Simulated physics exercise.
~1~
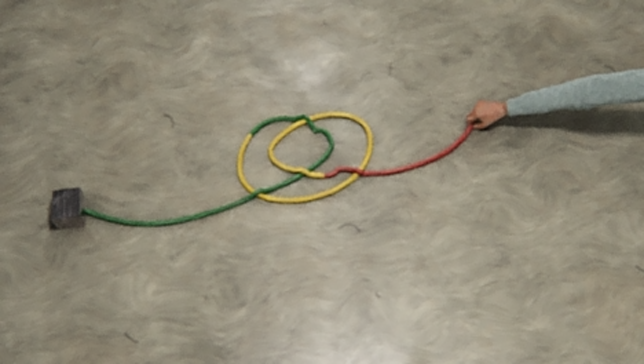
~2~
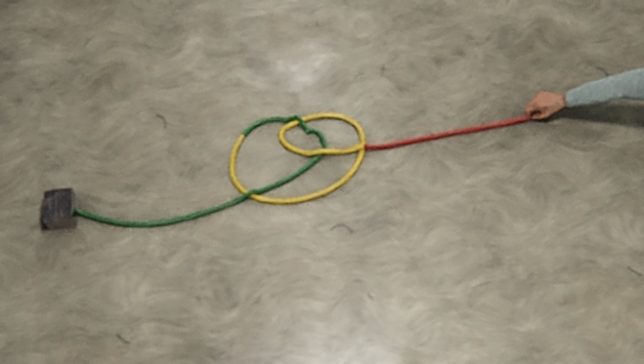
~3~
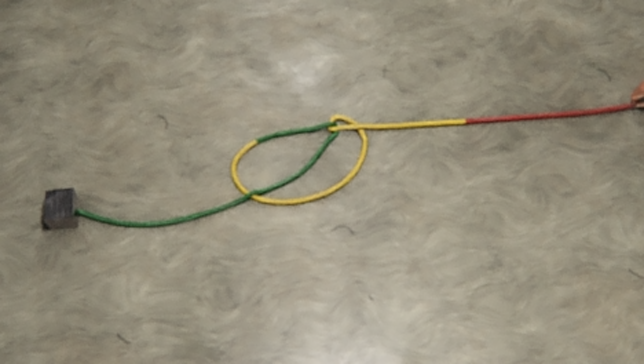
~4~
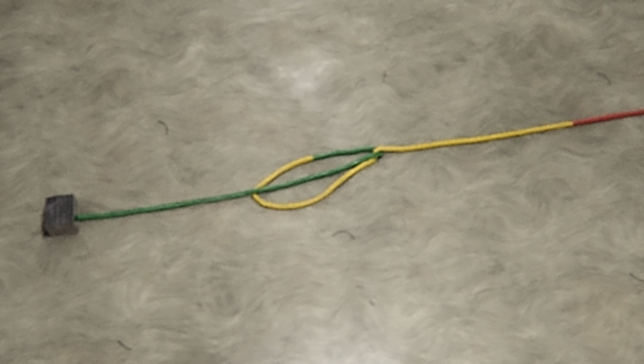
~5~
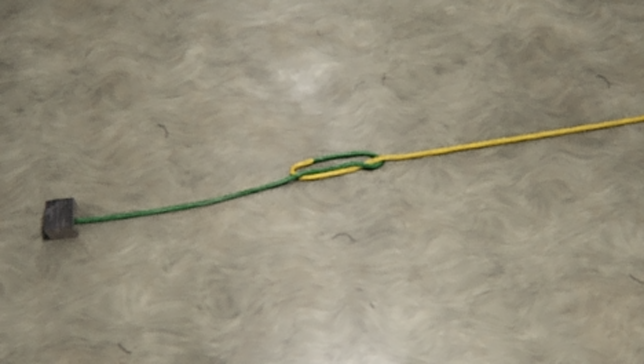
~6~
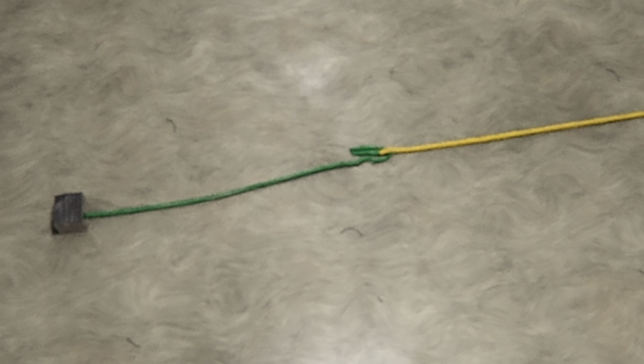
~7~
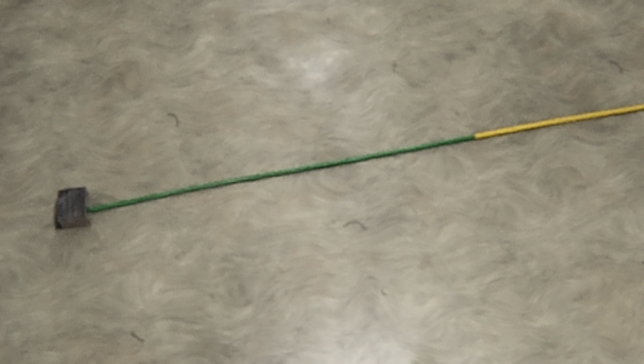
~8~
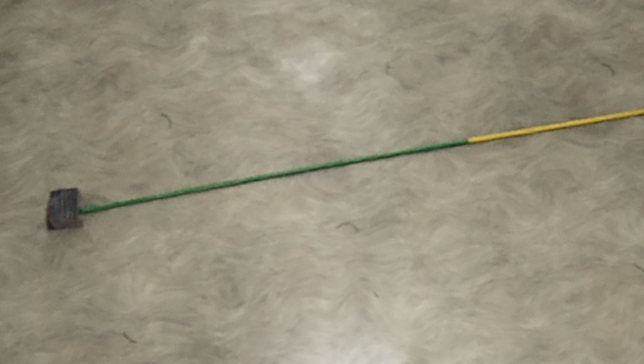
A green, yellow and red rope, fixed to a dark block at the left, lay in tangled loops as a hand pulled its red end right; the loops shrank and slipped apart, leaving the rope straight with no knot in view.
